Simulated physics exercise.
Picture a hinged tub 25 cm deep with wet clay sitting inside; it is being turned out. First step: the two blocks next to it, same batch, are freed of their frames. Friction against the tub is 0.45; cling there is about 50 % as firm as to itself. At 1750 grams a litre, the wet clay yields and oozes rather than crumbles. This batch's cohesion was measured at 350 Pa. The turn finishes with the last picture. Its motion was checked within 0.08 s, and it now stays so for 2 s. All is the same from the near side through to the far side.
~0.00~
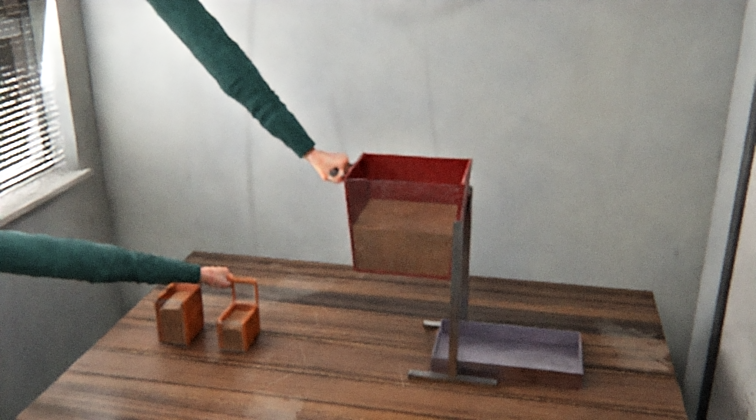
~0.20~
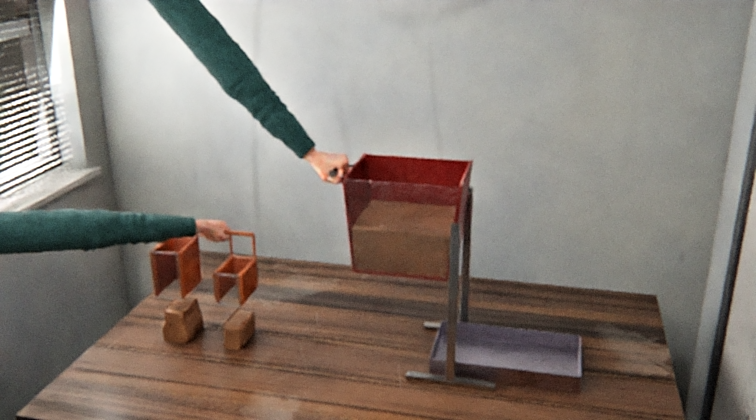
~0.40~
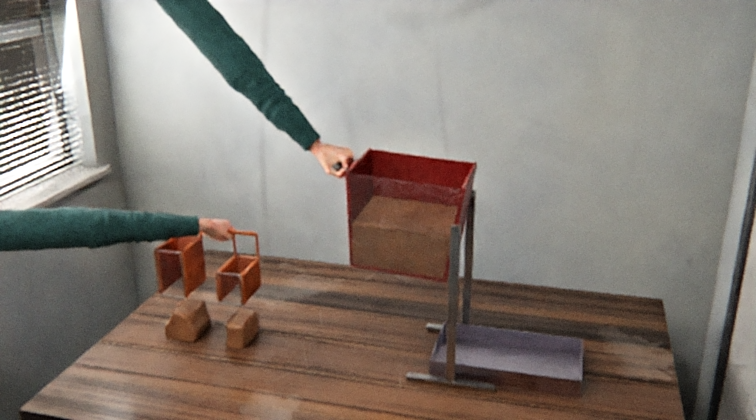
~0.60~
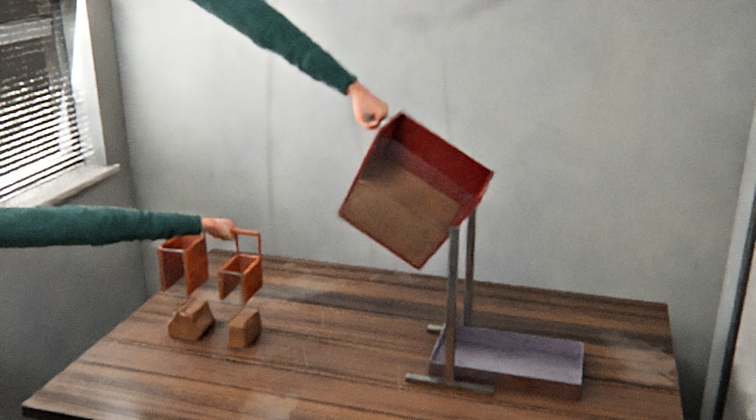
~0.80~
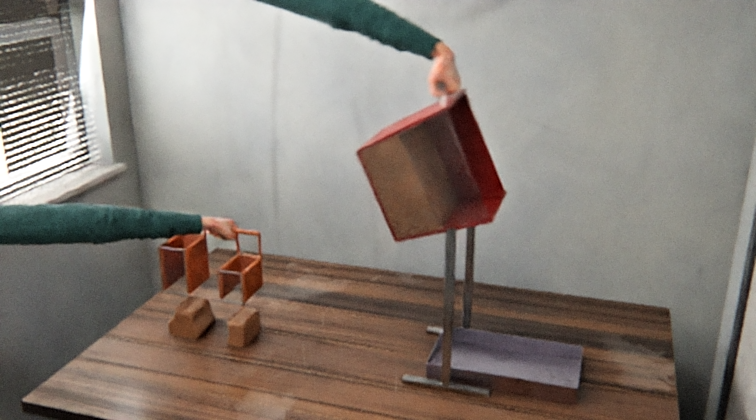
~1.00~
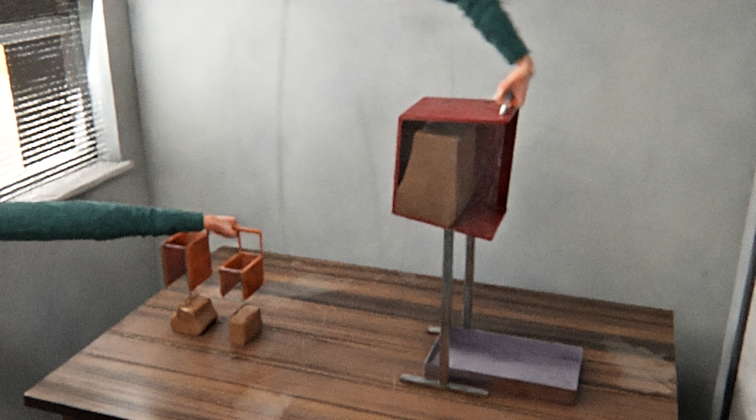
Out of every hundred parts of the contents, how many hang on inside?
Some 54 in every hundred.
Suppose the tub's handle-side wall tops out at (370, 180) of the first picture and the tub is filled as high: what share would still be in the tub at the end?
I'd put it at close to 60 per cent.
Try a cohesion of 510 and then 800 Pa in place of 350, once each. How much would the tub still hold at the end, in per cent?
60 in a hundred, followed by 60 in a hundred.
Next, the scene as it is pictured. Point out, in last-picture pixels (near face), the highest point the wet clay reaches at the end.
Peak location: Approx. (419, 189).
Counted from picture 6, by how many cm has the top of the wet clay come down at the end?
About 14 cm.
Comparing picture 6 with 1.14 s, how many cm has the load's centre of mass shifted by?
It has gone close to 8 cm.
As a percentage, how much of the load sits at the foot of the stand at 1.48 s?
30 %.
By 1.14 s, the tub is at 94 degrees and holds 99 %.
By 1.31 s, the tub is at 94 degrees and holds 57 %.
By 1.48 s, the tub is at 94 degrees and holds 54 %.
By 1.65 s, the tub is at 94 degrees and holds 54 %.
By 3.00 s, at the end, the tub is at 94 degrees and holds 54 %.
